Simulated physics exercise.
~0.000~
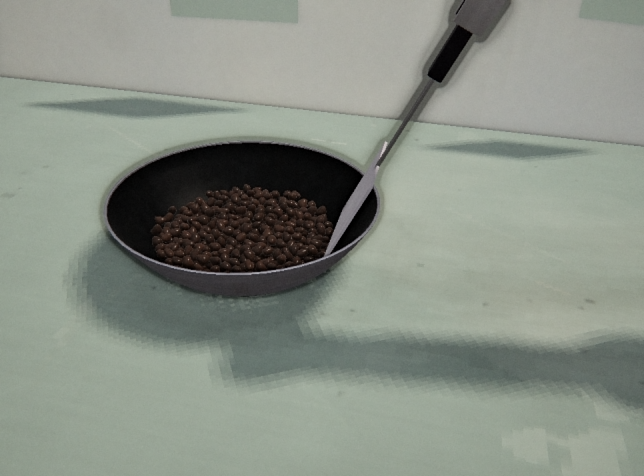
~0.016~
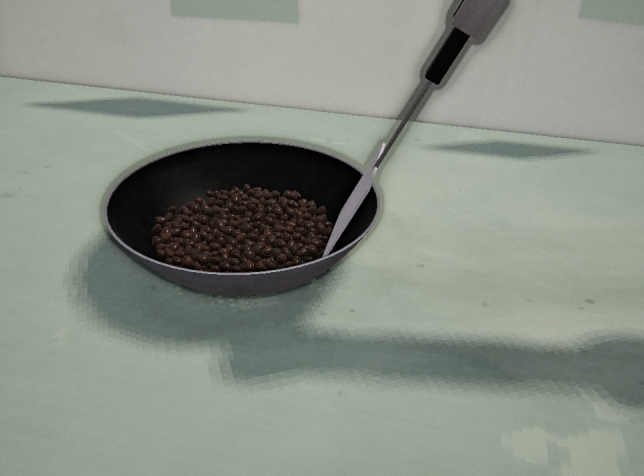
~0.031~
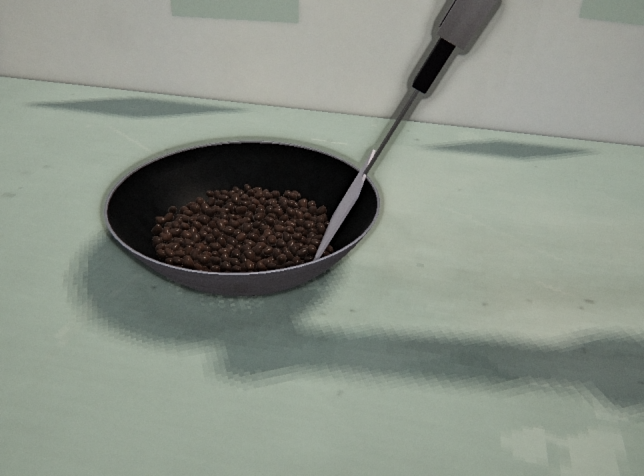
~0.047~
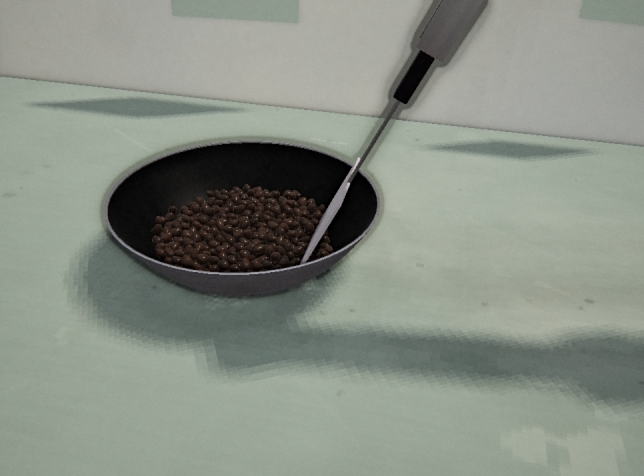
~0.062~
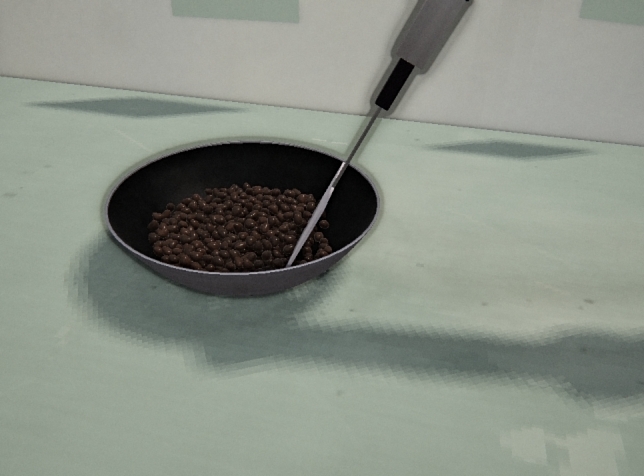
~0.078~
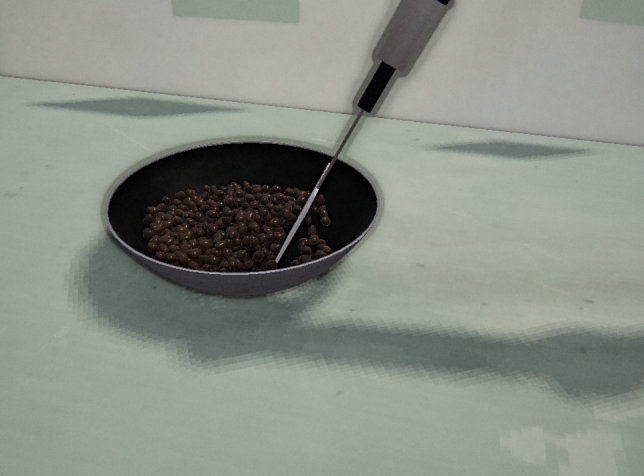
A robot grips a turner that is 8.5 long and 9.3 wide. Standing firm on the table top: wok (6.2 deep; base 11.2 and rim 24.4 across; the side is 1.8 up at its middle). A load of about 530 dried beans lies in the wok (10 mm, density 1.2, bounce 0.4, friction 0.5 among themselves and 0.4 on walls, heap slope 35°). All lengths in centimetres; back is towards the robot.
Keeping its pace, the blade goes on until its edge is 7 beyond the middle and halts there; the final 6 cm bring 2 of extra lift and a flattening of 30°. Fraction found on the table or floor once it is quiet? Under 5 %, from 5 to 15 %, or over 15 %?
Over 15 %.
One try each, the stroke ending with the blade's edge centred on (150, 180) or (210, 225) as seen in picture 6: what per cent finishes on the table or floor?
Close to 50 and close to 0 per cent, respectively.
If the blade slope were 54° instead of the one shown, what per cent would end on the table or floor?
My guess is close to 20 per cent.
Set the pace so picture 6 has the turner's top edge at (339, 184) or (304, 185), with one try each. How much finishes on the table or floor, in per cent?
About 10 and 35 percent.
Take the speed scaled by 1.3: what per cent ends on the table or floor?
Estimate: Close to 35 %.
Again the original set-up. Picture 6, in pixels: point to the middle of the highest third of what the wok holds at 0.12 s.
Roughly at pixel (200, 217).
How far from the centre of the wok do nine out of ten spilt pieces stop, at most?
That works out to near 25 cm.
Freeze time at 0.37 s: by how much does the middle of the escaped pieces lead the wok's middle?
I'd say some 16 centimetres.
After 0.12 s, sloping 65°, highest piece 8 above the table; 532 in the wok.
After 0.15 s, sloping 52°, highest piece 9 above the table; 530 in the wok, 2 on the blade or in flight.
After 0.37 s, sloping 35°, highest piece 9 above the table; 385 in the wok, 82 on the table or floor, 65 on the blade or in flight.
After 1.42 s, sloping 35°, highest piece 7 above the table; 384 in the wok, 148 on the table or floor.
At rest, 384 in the wok, 148 on the table or floor. That is 28 % on the table or floor.
